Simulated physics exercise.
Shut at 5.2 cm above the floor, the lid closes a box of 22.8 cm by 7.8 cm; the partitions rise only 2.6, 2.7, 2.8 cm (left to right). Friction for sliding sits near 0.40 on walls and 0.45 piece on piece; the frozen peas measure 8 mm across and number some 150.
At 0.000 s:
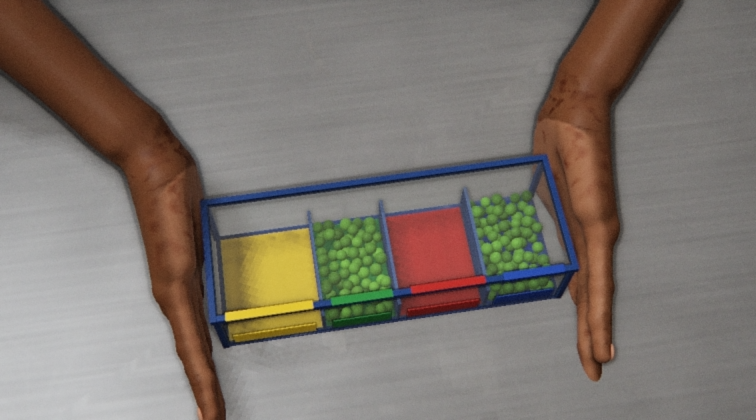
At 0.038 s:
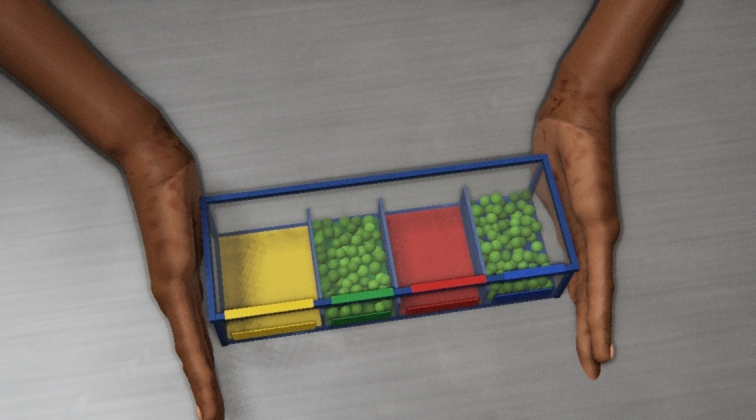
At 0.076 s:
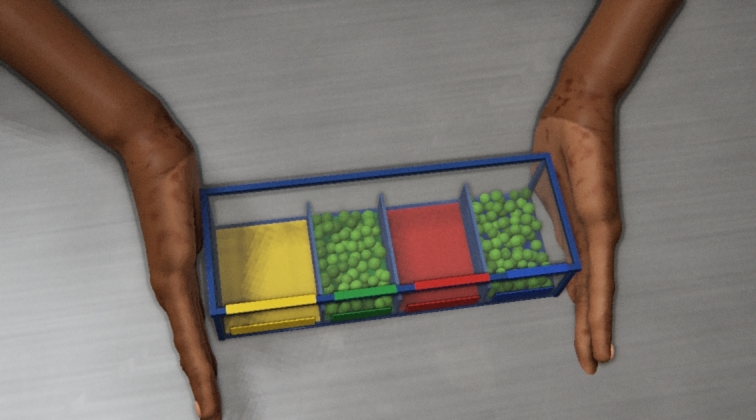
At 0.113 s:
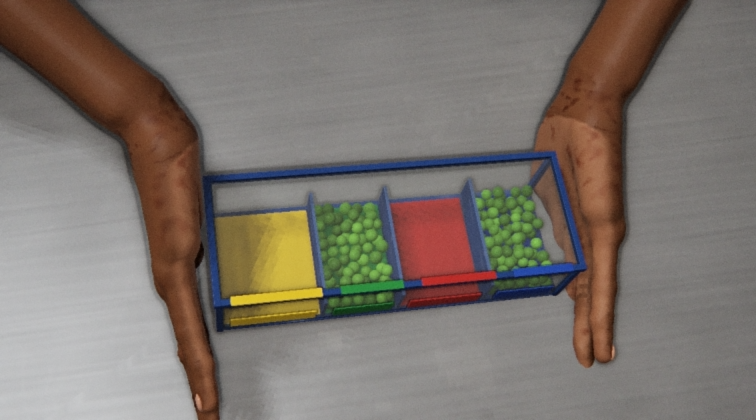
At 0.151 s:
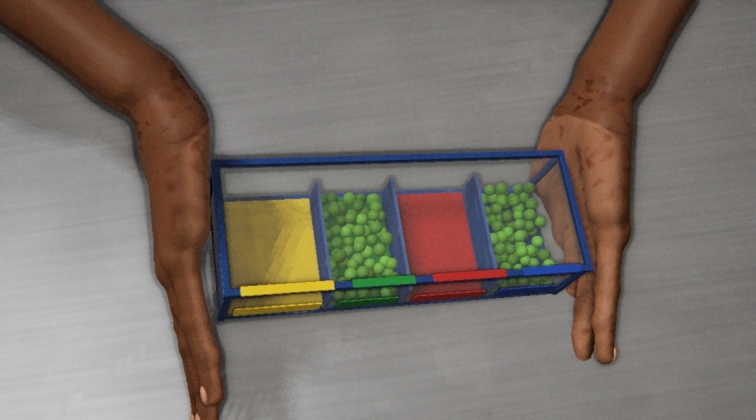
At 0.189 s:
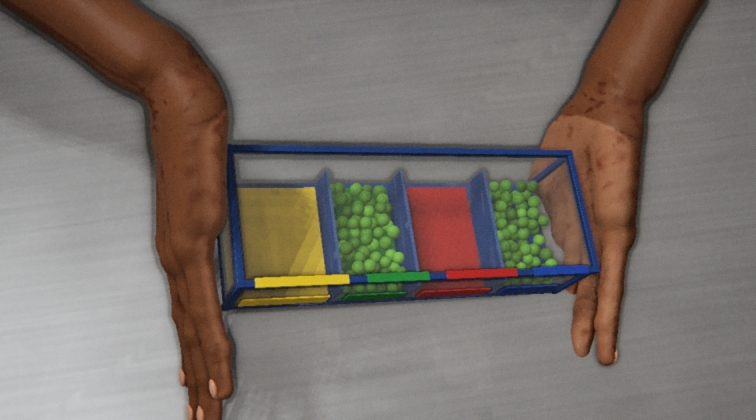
A clear, blue-edged box rests between two open hands, its yellow and red sections empty and the other two holding green balls. It starts out nearly still, then tilts, slowly at first and then faster, its left side rising as the left hand shifts inward alongside it.
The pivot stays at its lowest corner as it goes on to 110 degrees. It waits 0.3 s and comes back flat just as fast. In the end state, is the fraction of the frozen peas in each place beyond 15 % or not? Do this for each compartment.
Result: Red compartment: Stays behind the line, blue compartment: Crosses the line, green compartment: Stays behind the line, yellow compartment: Stays behind the line.
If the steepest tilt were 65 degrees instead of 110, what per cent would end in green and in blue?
Then green would hold 45 percent and blue 55 percent.
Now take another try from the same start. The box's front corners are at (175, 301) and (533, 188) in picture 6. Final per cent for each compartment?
Per cent by compartment: Red 0, blue 0, green 10, yellow 90.
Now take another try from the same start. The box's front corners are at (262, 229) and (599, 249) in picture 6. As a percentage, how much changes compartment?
About 45 per cent.
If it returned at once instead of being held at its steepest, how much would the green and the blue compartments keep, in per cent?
Green 0, blue 90.
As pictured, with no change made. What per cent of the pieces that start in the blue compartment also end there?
Around 100 per cent of it.
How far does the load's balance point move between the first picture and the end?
Displacement: Near 5.0 cm.
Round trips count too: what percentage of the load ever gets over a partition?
The share comes out near 45 per cent.
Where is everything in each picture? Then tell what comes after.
The first frame shows box tilt 0 degrees, front corners at (217, 317) and (571, 266); blue 55 %, green 45 %.
The second frame shows box tilt 1 degrees, front corners at (216, 315) and (572, 266).
The third frame shows box tilt 4 degrees, front corners at (217, 310) and (574, 265), lowest corner right front.
The fourth frame shows box tilt 8 degrees, front corners at (221, 301) and (579, 265), lowest corner right front.
The fifth frame shows box tilt 13 degrees, front corners at (230, 291) and (585, 266), lowest corner right front.
The sixth frame shows box tilt 19 degrees, front corners at (244, 282) and (592, 268), lowest corner right front; blue 55 %, green 45 %. Its pace works out near 145 degrees a second.
After 1.03 s, tilt 110 degrees; red 20 %, blue 80 %.
After 1.59 s, tilt 59 degrees; red 10 %, blue 90 %.
After 2.20 s, tilt 0 degrees; red 10 %, blue 90 %.
At rest (2.7 s), red 10 %, blue 90 %, green 0 %, yellow 0 %.
